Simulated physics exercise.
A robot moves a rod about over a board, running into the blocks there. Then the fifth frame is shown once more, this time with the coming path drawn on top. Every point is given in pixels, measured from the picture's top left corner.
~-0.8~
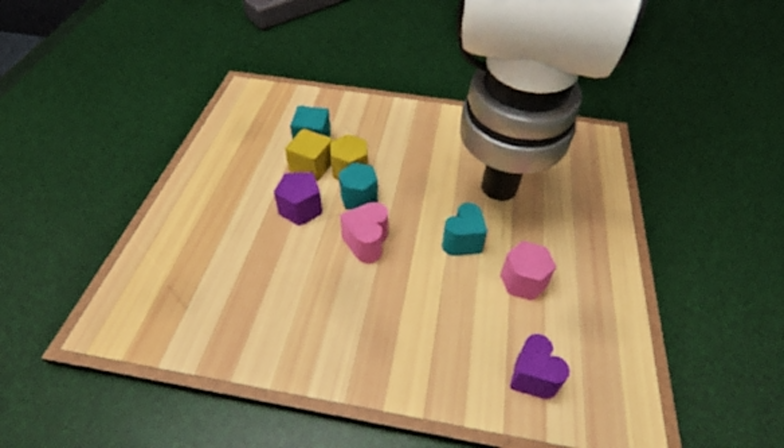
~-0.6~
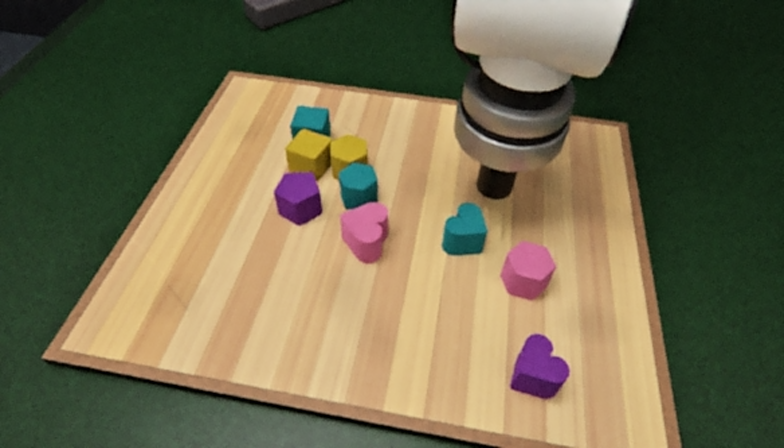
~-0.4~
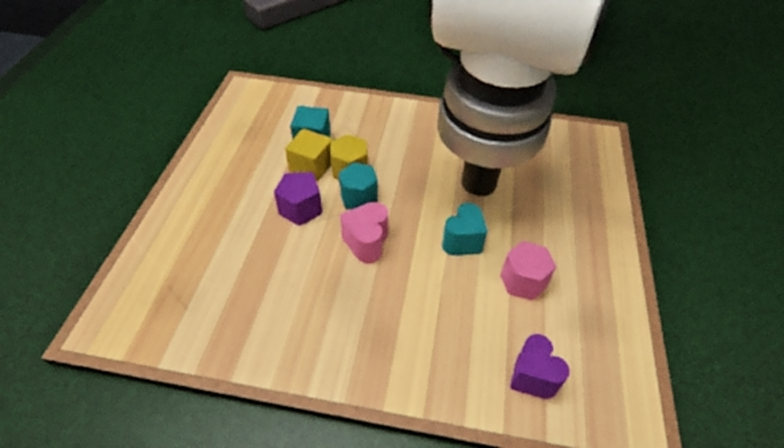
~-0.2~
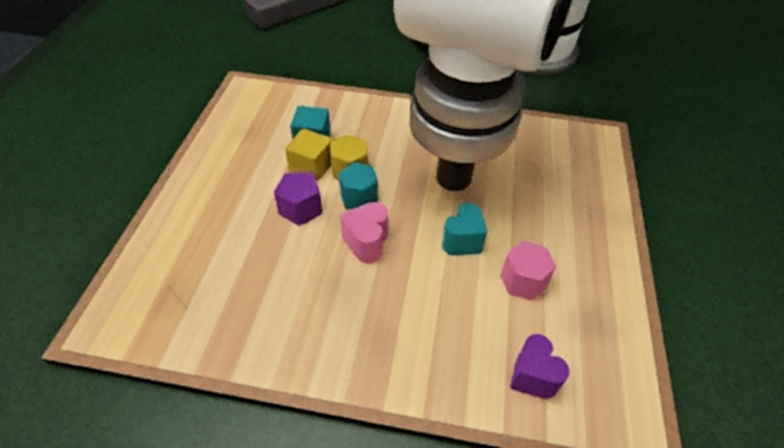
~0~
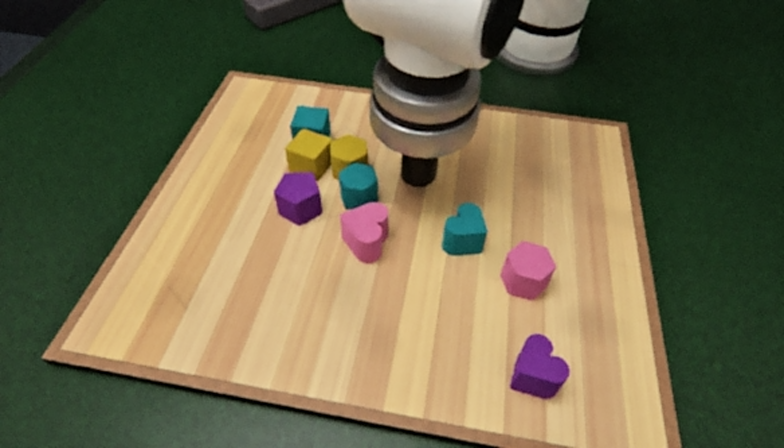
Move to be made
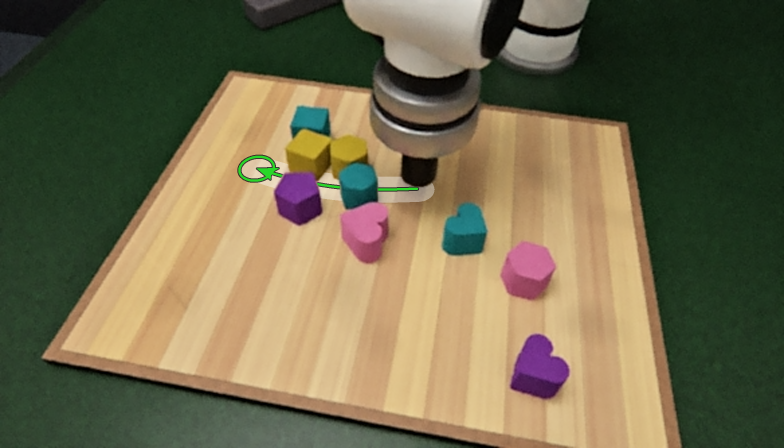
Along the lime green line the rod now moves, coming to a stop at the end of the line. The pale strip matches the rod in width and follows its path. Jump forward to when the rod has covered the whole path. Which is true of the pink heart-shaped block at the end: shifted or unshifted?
It sits in its place.
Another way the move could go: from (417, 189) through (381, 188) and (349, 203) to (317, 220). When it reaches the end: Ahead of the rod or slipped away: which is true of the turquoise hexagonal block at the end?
By the time the path ends, the turquoise hexagonal block is still sitting right in front of the rod.
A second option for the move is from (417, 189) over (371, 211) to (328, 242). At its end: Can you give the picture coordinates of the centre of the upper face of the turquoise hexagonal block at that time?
It will likely be found at (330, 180).
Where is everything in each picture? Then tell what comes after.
Lower end of the rod (499, 188), tops of blocks, purple five-sided block (297, 186), yellow square piece (308, 143), yellow hexagonal block (349, 147), turquoise hexagonal block (358, 176), pink heart-shaped block (366, 220), in the first picture.
Rod (494, 187), blocks as before, in the second picture.
Rod (479, 183), blocks as before, in the third picture.
Rod (454, 179), blocks as before, in the fourth picture.
Rod (418, 175), purple five-sided block (297, 186), yellow square piece (308, 143), yellow hexagonal block (349, 147), turquoise hexagonal block (358, 176), pink heart-shaped block (366, 220), in the fifth picture.
The drawn path runs from (417, 189) over (333, 187) to (257, 168).
On the path given first. One third of the way, rod (359, 175); purple five-sided block (288, 188); yellow square piece (306, 141), turned 15° anticlockwise; yellow hexagonal block (342, 144), turned 15° clockwise; turquoise hexagonal block (328, 181), turned 25° anticlockwise.
Two thirds of the way, rod (303, 167); purple five-sided block (262, 198), turned 15° clockwise; yellow square piece (288, 133); yellow hexagonal block (337, 138), turned 25° clockwise; turquoise hexagonal block (302, 187), turned 60° anticlockwise.
At the end, rod (253, 154); purple five-sided block (262, 198), turned 15° clockwise; yellow square piece (266, 122), turned 65° clockwise; yellow hexagonal block (337, 138), turned 25° clockwise; turquoise hexagonal block (302, 187), turned 60° anticlockwise; pink heart-shaped block not moved.
